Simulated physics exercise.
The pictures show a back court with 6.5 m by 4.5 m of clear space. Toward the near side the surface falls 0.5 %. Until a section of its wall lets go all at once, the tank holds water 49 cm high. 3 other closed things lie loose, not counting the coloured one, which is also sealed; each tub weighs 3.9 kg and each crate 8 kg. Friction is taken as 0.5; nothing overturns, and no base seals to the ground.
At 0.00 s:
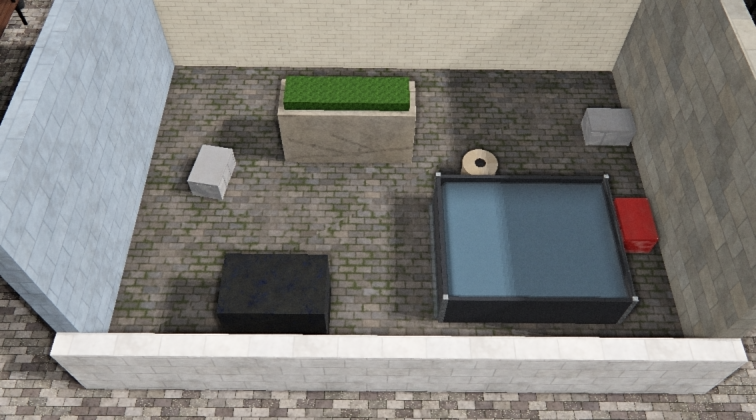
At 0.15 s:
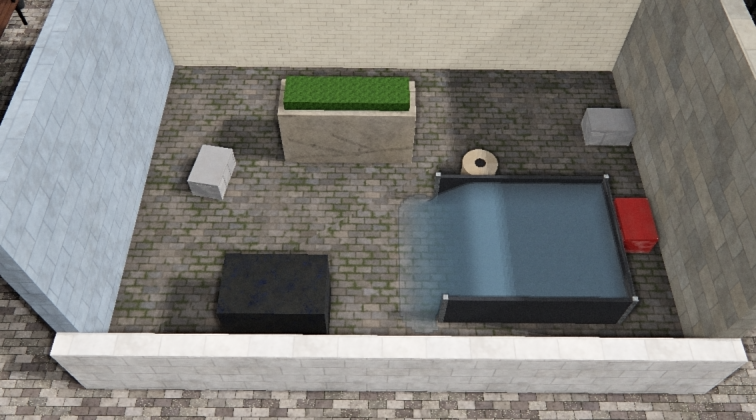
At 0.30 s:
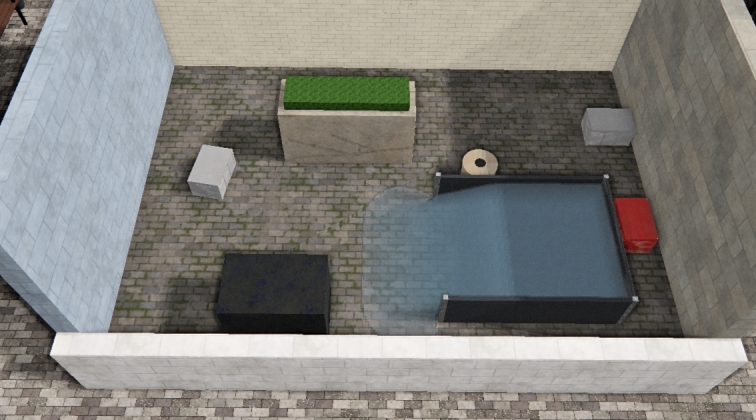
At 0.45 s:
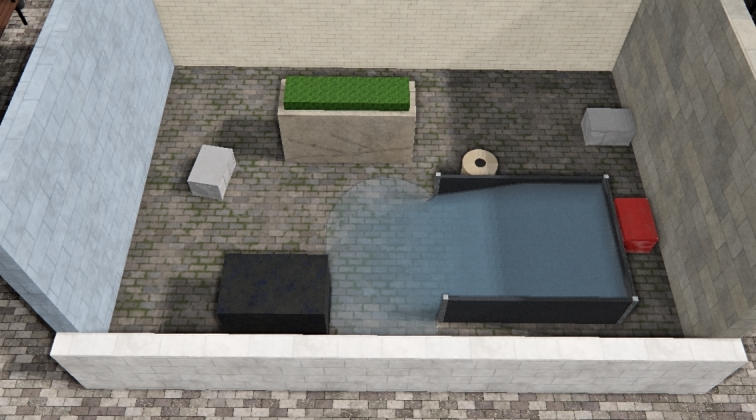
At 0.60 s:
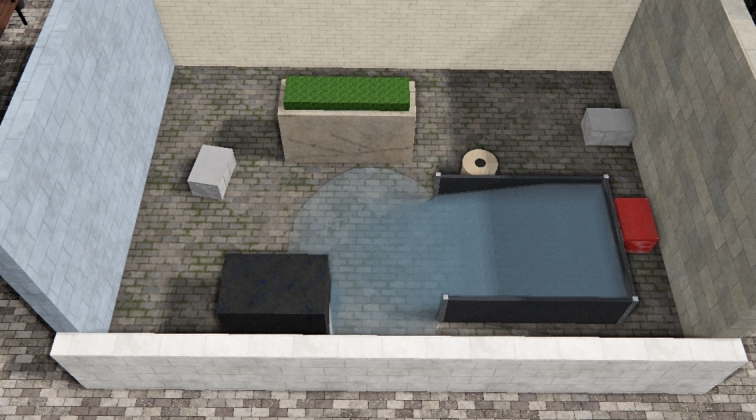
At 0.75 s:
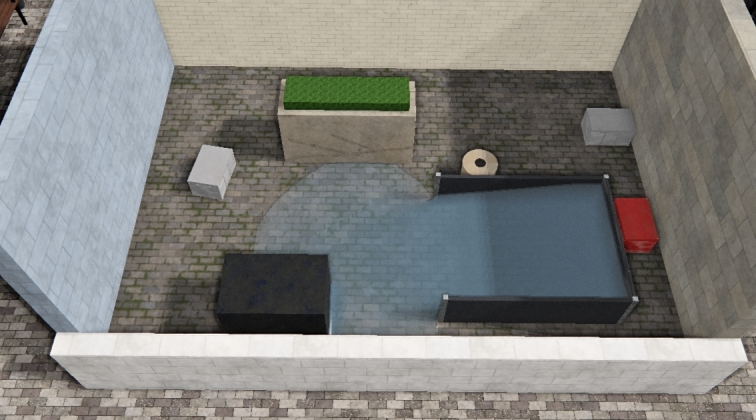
A dark-framed rectangular tank of blue water stands at the right of a walled, paved court, seen from a fixed, high viewpoint. Around it sit a red crate by the right wall, grey blocks at left and upper right, a cream ring, a hedge-topped planter and a black box. The tank's left side opens and water spreads leftward in a widening, rounded sheet, reaching the black box, while the objects stay still.
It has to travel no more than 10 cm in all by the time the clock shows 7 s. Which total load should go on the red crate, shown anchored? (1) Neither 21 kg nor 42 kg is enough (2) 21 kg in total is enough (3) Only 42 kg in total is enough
Option 2: 21 kg in total is enough.
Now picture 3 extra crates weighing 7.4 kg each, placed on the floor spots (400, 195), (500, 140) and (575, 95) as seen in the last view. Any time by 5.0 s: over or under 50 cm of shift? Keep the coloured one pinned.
Going through them in turn, the answers are too far, not too far and not too far.
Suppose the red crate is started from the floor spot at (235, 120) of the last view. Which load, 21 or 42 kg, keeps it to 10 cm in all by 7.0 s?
Just the heavier one.
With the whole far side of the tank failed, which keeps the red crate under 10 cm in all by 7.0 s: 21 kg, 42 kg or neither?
In that case no choice suffices.
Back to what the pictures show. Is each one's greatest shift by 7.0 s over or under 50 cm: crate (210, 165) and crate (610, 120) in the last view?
Beyond the mark, below the mark.
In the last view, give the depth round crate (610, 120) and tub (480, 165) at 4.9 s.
Depths: Near 0 cm, then near 1 cm.
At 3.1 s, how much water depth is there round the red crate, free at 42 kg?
0 cm, roughly.
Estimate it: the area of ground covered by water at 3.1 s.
At that time the wet patch spans about 16 m2.
After 1.4 s the red crate would be 0 cm from its start with 21 kg and 0 cm from its start with 42 kg; 0 cm of water round it then.
After 3.1 s the red crate would be 0 cm from its start with 21 kg and 0 cm from its start with 42 kg; 0 cm of water round it then.
After 4.9 s the red crate would be 0 cm from its start with 21 kg and 0 cm from its start with 42 kg; 3 cm of water round it then.
After 7.0 s the red crate would be 0 cm from its start with 21 kg and 0 cm from its start with 42 kg; 5 cm of water round it then.
